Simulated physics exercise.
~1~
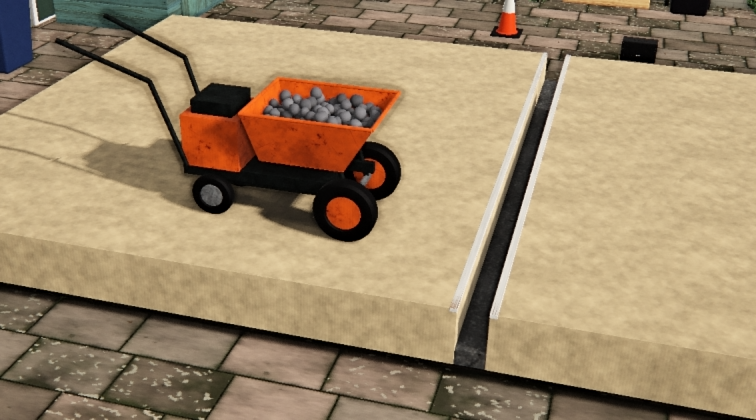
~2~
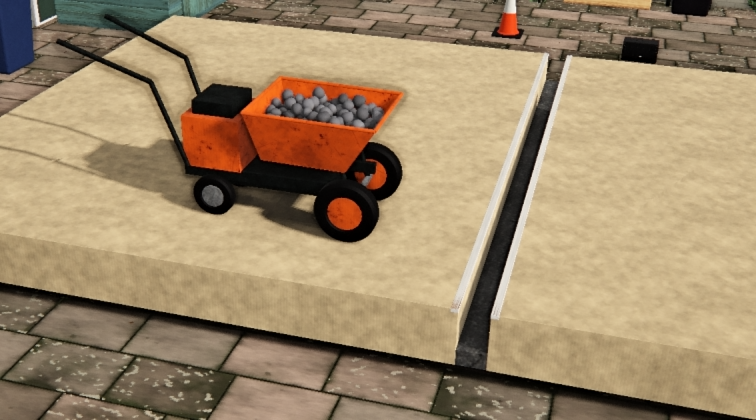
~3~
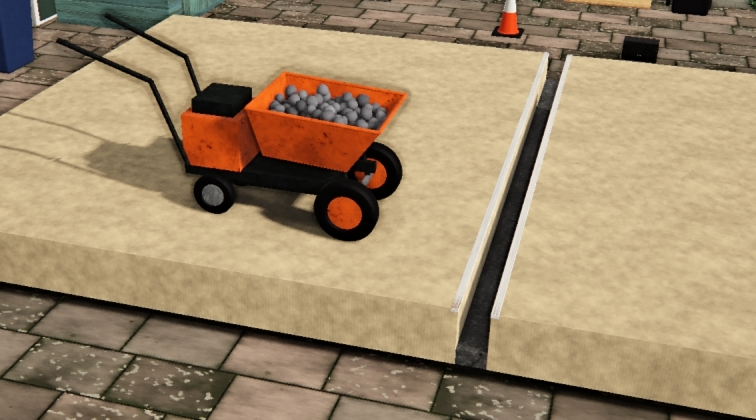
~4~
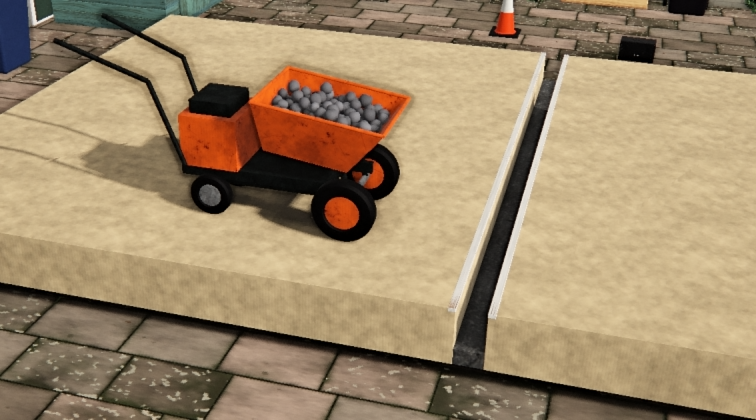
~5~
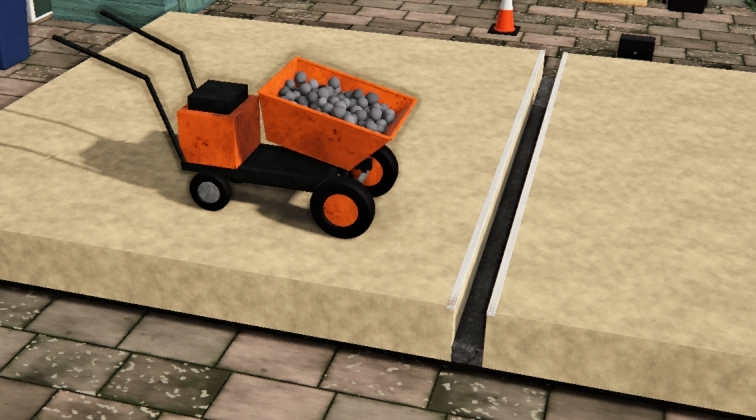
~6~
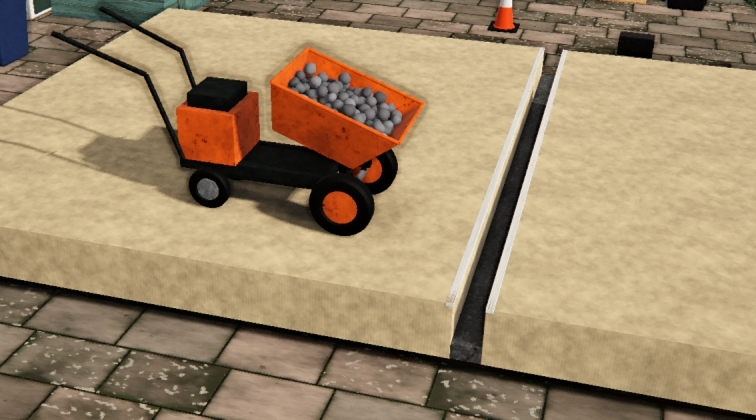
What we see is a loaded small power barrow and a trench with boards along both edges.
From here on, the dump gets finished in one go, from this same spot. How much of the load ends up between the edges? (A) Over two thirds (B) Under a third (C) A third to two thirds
A third to two thirds (C).
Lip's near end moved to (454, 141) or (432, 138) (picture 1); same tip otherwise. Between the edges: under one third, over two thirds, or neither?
Try one, below one third; try two, under a third.
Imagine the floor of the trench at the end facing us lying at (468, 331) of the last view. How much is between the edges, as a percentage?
I'd guess close to 50 percent.
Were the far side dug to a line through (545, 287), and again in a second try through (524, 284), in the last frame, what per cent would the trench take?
Lab note: Case 1 near 60 percent, case 2 near 60 percent.
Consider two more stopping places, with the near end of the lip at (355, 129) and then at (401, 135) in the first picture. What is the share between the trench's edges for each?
The first gives close to 30 per cent and the second 70 per cent.
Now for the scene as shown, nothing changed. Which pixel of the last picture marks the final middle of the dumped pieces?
Once nothing moves, the middle sits near (485, 238).
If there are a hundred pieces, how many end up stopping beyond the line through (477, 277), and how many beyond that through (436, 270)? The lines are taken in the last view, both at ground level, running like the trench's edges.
Close to 30 % and 80 %, in that order.
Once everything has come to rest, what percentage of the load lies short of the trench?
I'd put it at around 30 percent.
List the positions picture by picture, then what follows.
In the first frame, lip of the skip (372, 131), level; top of the load (318, 111), round cobbles; first edge of the trench (464, 279); far edge (502, 285), the trench under half as wide as the skip, and about as deep as wide.
In the second frame, lip of the skip (375, 132), level; top of the load (320, 111).
In the third frame, lip of the skip (379, 133), tipped barely; top of the load (312, 102).
In the fourth frame, lip of the skip (383, 137), tipped a little; top of the load (305, 106).
In the fifth frame, lip of the skip (390, 139), tipped a little; top of the load (312, 100).
In the sixth frame, lip of the skip (398, 143), tipped clearly; top of the load (312, 95); first edge of the trench (460, 273); far edge (499, 280).
Just after the last frame, skip tipped steeply; every one in the skip.
A moment on, skip tipped right over; the larger part in the skip; about a tenth short of the trench; about a tenth in or heaped over the trench; just a few beyond it; just a few falling.
Further on, skip tipped right over; roughly a quarter in the skip; roughly a quarter short of the trench; roughly a third in or heaped over the trench; about a tenth beyond it; just a few falling.
When it is over, skip tipped right over; about a tenth in the skip; roughly a third short of the trench; roughly half in or heaped over the trench; about a tenth beyond it.
